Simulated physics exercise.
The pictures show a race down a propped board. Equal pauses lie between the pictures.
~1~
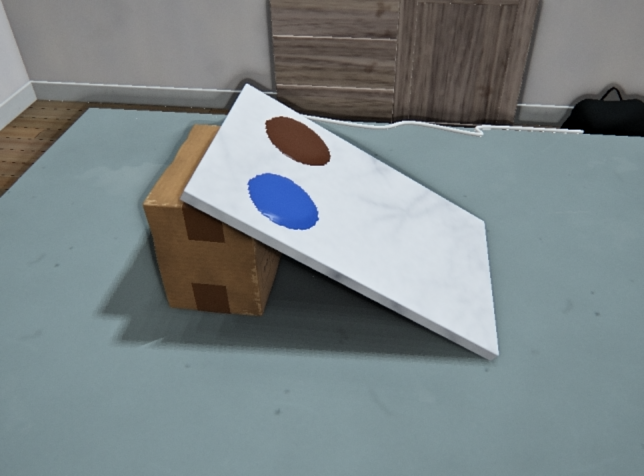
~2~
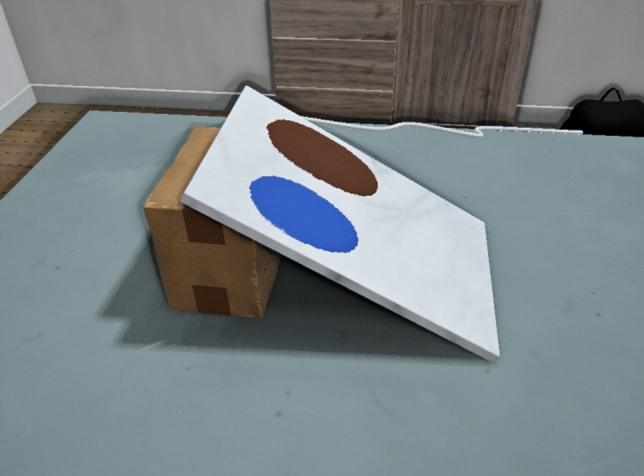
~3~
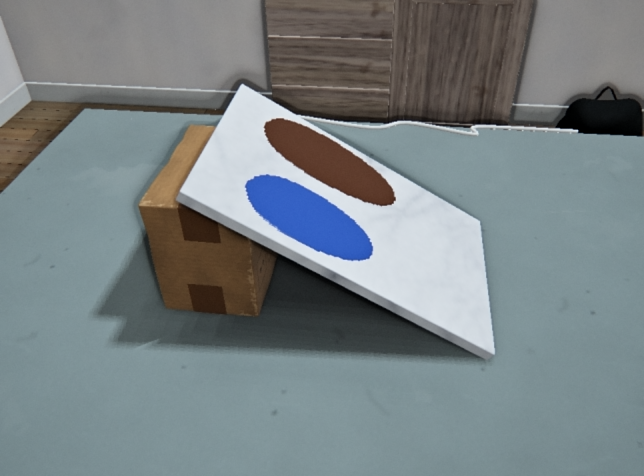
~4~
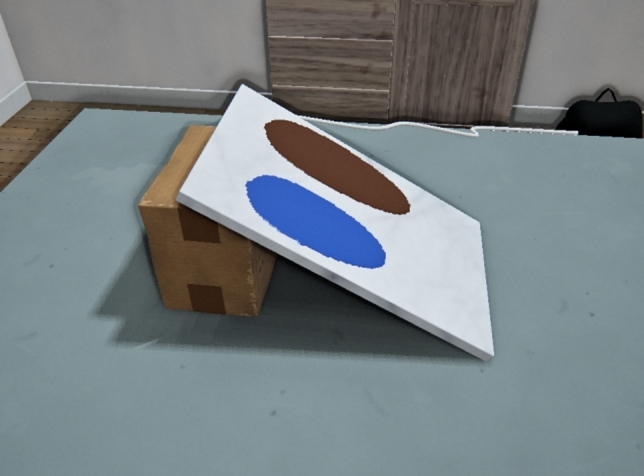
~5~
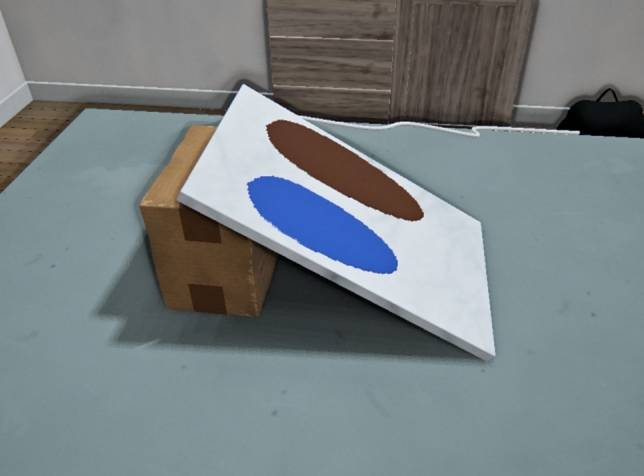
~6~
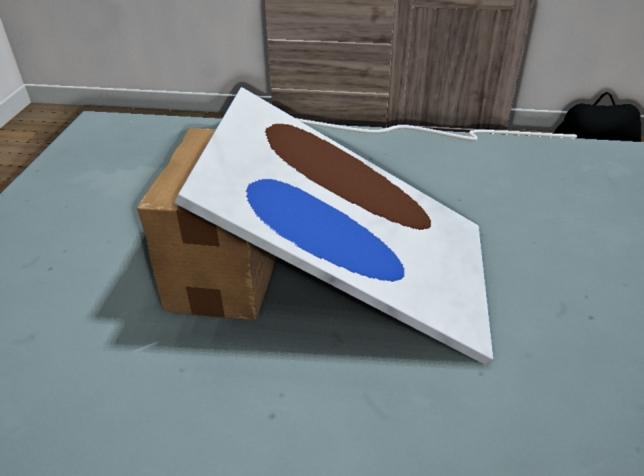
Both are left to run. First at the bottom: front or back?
It is the farther one.
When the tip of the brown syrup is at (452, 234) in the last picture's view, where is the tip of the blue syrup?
At about (424, 282).
Next, the blue syrup is three quarters of the way down; the brown syrup is close to the edge.
Finally, the blue syrup is three quarters of the way down; the brown syrup is at the low edge.
